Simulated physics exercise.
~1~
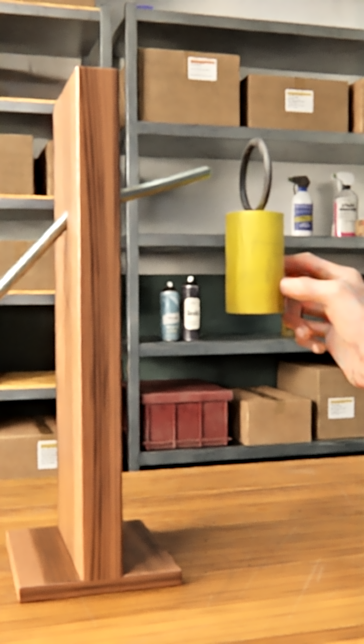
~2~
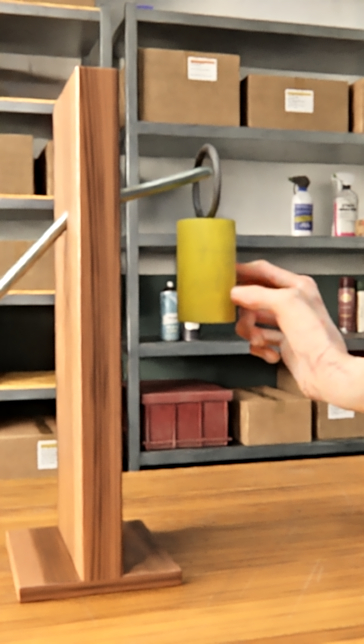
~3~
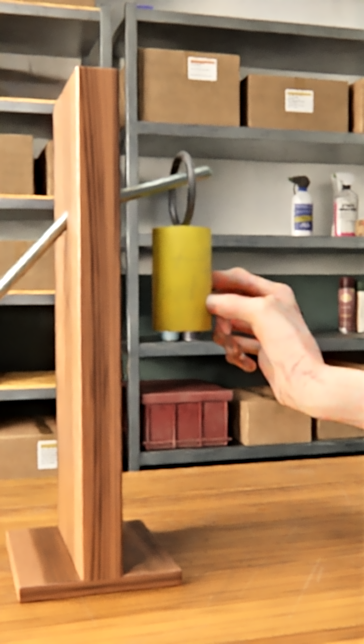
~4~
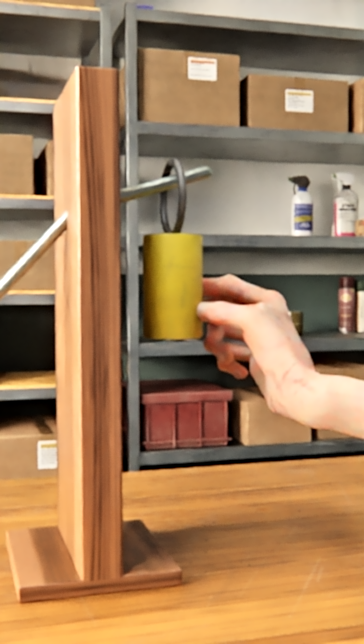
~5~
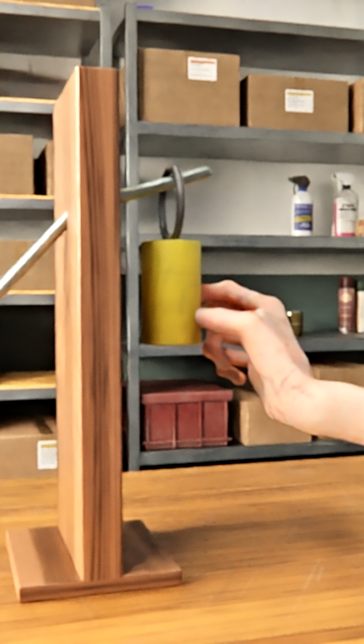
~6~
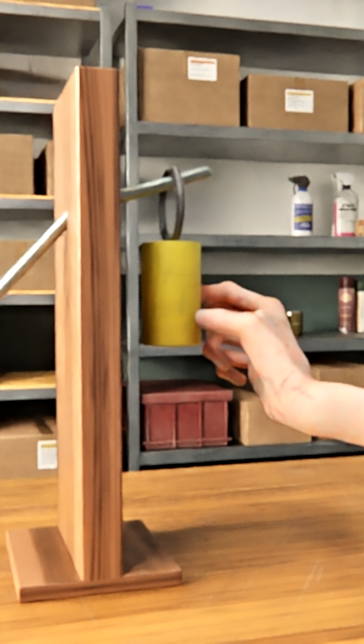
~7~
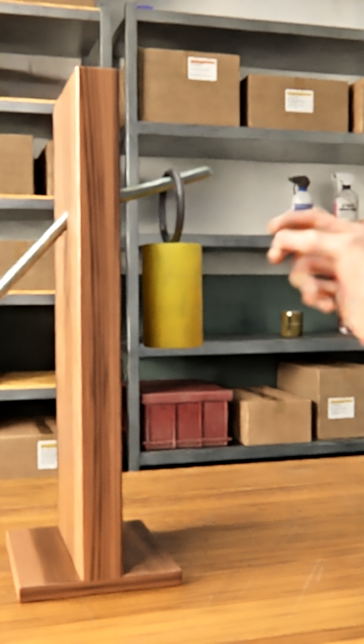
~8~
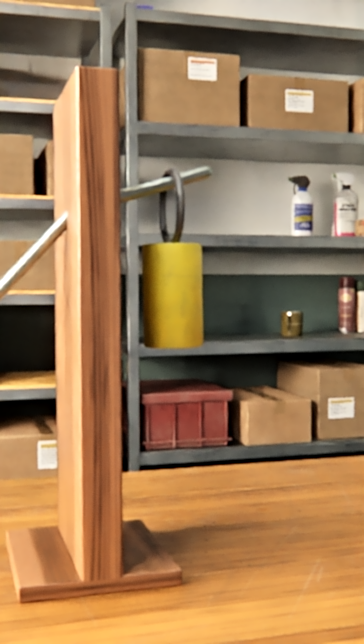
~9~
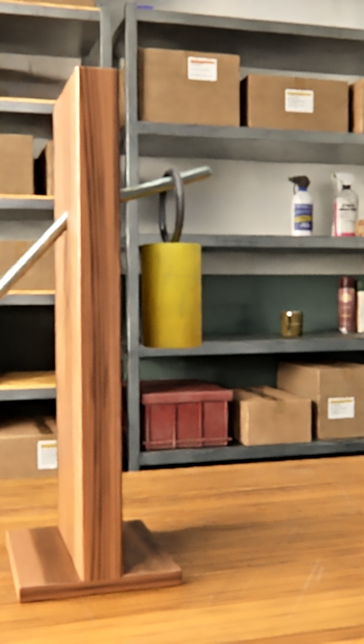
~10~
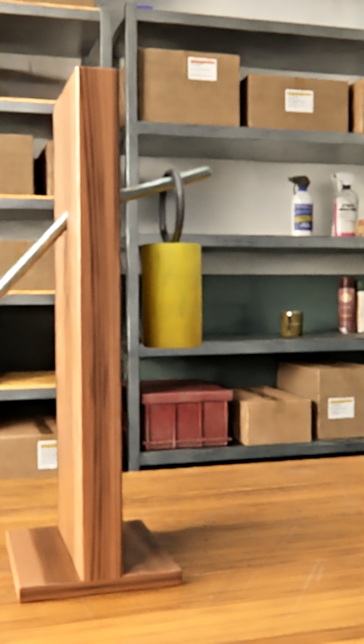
A hand hangs a yellow lantern on a peg, lets go, and it stays hooked.
